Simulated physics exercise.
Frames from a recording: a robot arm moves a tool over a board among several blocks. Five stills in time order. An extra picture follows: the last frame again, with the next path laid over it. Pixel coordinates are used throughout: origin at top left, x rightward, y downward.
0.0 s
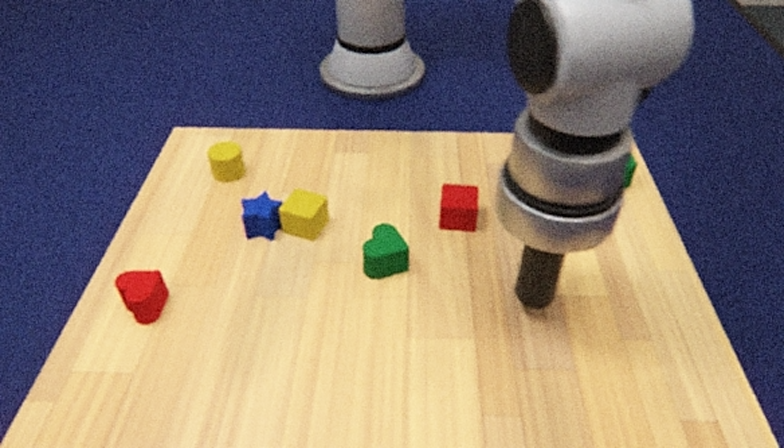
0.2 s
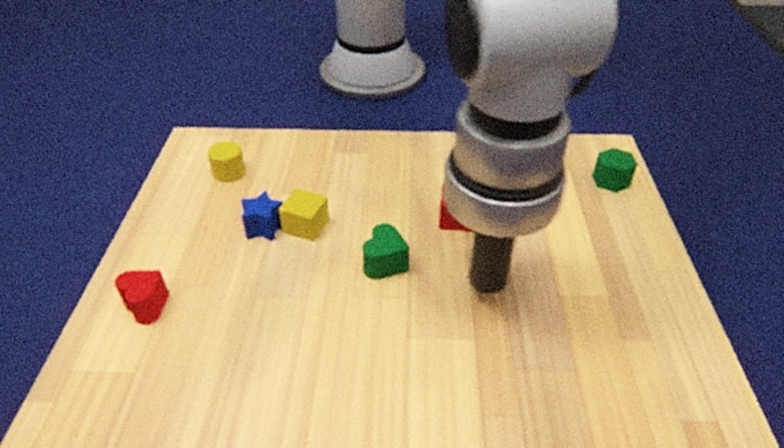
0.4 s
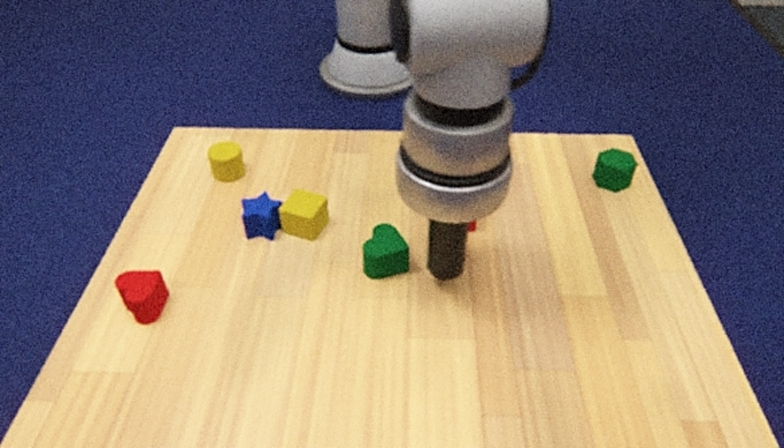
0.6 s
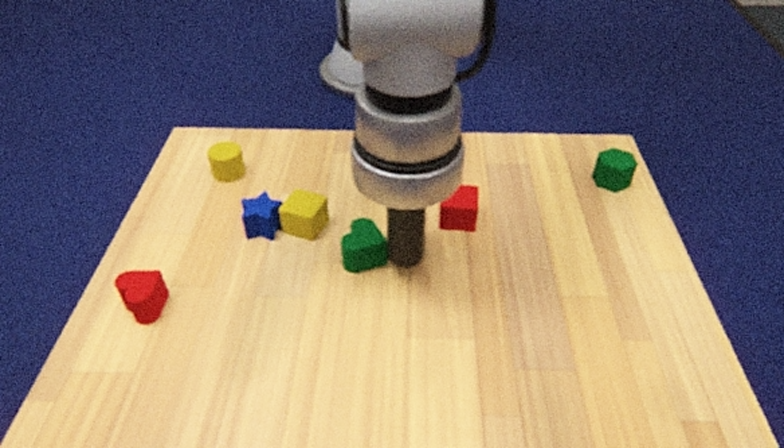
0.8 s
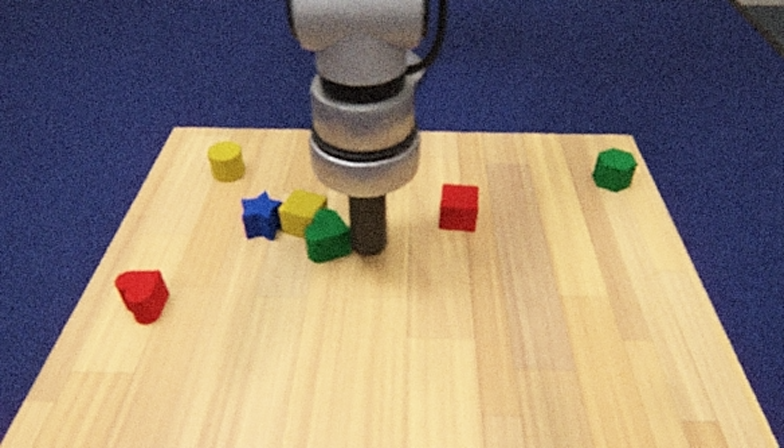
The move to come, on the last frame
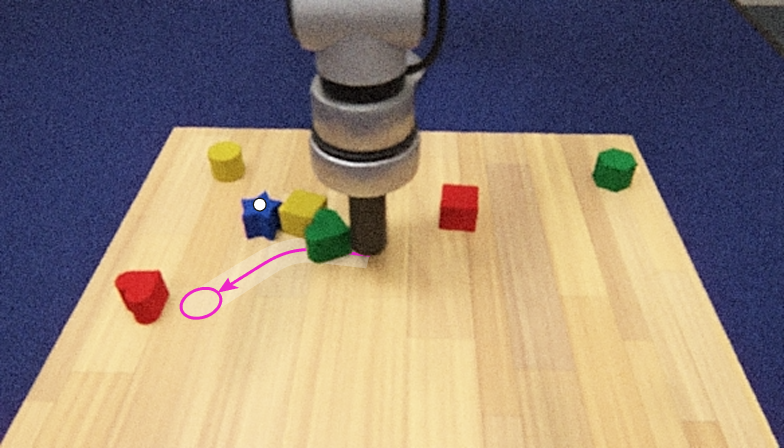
Robot arm moving left across a wooden board, its dark tool pushing a green heart block up beside a yellow block.
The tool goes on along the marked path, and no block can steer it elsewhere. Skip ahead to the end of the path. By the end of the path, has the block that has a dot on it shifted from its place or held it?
At the moment the path ends, the block that has a dot on it no longer stands where it did.
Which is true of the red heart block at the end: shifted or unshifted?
It's unmoved.
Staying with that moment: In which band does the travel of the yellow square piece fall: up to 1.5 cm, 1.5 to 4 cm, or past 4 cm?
From 1.5 to 4 cm.
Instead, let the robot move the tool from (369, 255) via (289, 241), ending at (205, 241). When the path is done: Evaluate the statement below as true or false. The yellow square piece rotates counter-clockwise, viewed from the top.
That claim is false.
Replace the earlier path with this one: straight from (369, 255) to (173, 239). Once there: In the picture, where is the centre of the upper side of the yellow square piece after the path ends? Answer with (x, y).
Most likely (285, 191).
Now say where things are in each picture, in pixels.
The first frame shows lower end of the tool (534, 294), tops of blocks, red heart block (137, 283), blue star (260, 205), yellow square piece (303, 203), green heart block (385, 240).
The second frame shows tool (488, 280), blocks as before.
The third frame shows tool (445, 267), blocks as before.
The fourth frame shows tool (406, 255), green heart block (363, 234).
The fifth frame shows tool (369, 244), red heart block (137, 283), blue star (260, 205), yellow square piece (303, 203), green heart block (326, 225).
The drawn path runs from (369, 255) over (311, 250) and (255, 269) to (201, 303); the dot is on the blue star.
What follows on the original path. One third of the way, tool (308, 238); blue star (246, 199), turned 50° anticlockwise; yellow square piece (283, 187), turned 60° clockwise; green heart block (270, 215), turned 25° clockwise.
Two thirds of the way, tool (251, 258); blue star (238, 195), turned 20° anticlockwise; yellow square piece (283, 187), turned 60° clockwise; green heart block (247, 218), turned 80° clockwise.
At the end, tool (197, 291); red heart block not moved; blue star (238, 195), turned 20° anticlockwise; yellow square piece (283, 187), turned 60° clockwise; green heart block (247, 218), turned 80° clockwise.
